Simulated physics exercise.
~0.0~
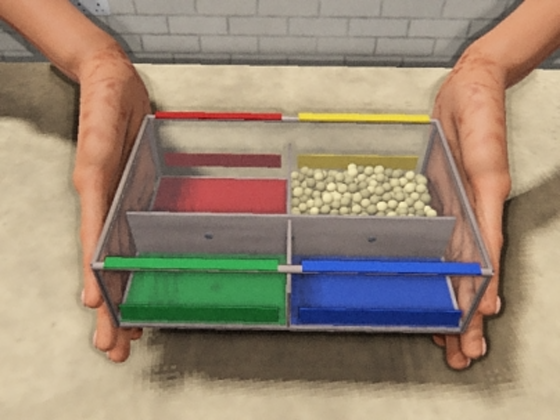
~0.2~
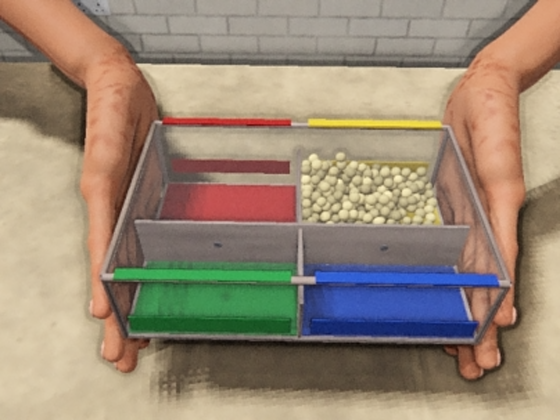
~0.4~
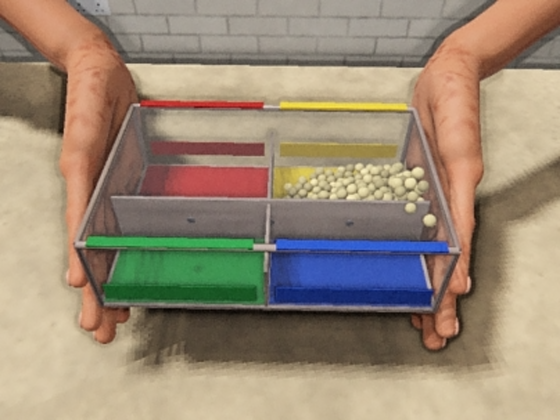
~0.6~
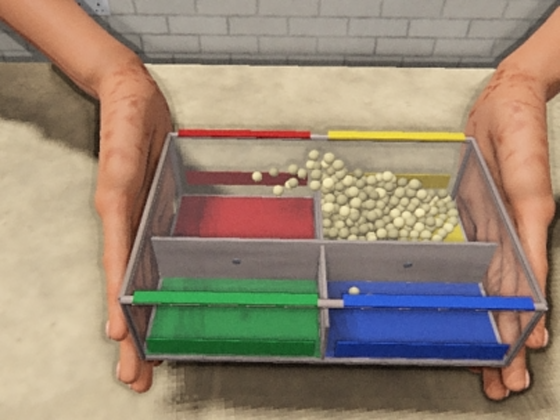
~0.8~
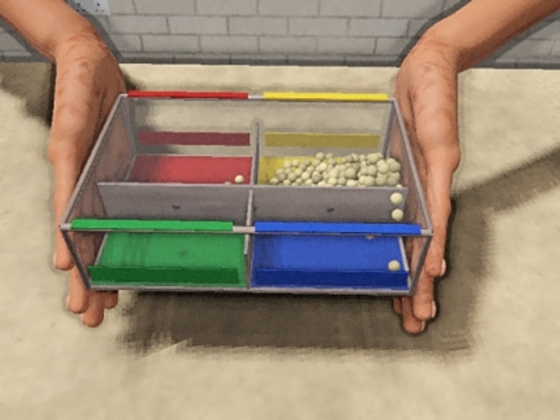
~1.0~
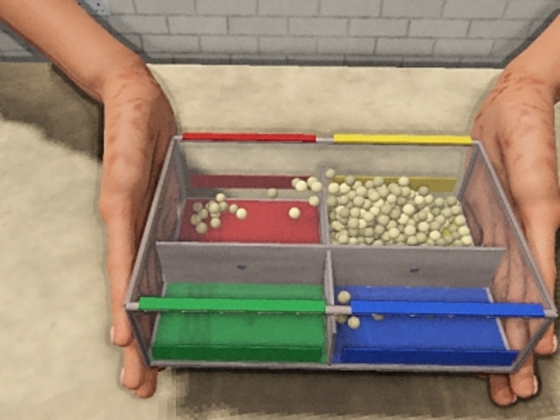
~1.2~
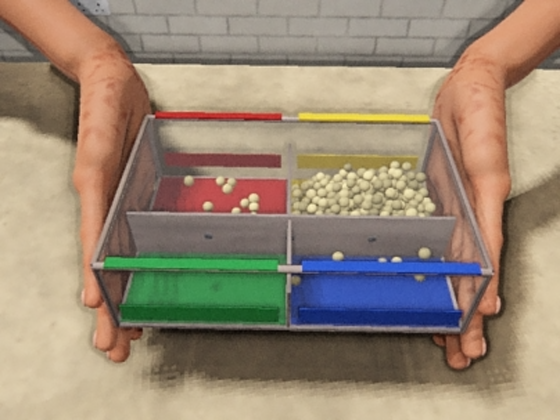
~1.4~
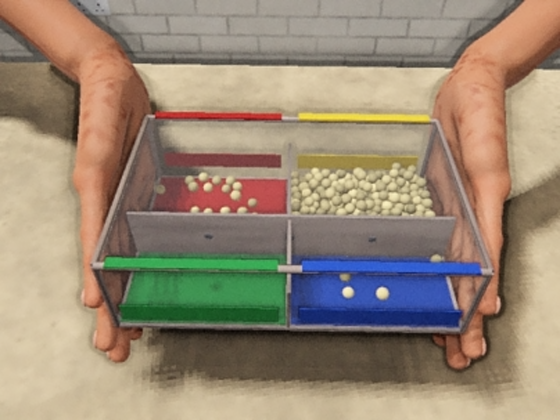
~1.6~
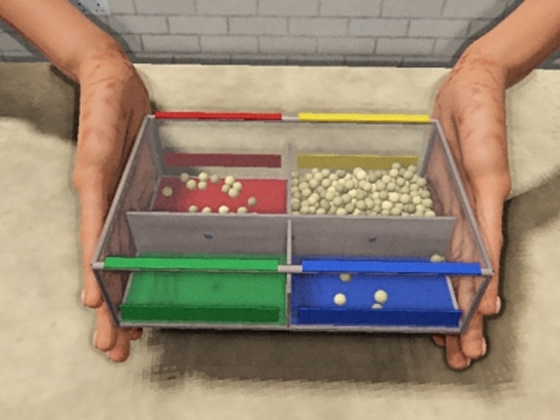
We see two hands holding a clear box divided into four coloured sections, with pale beans heaped in the yellow one. The hands shake it back and forth diagonally, and some beans scatter into the red and blue sections, while most stay in yellow and green remains empty.
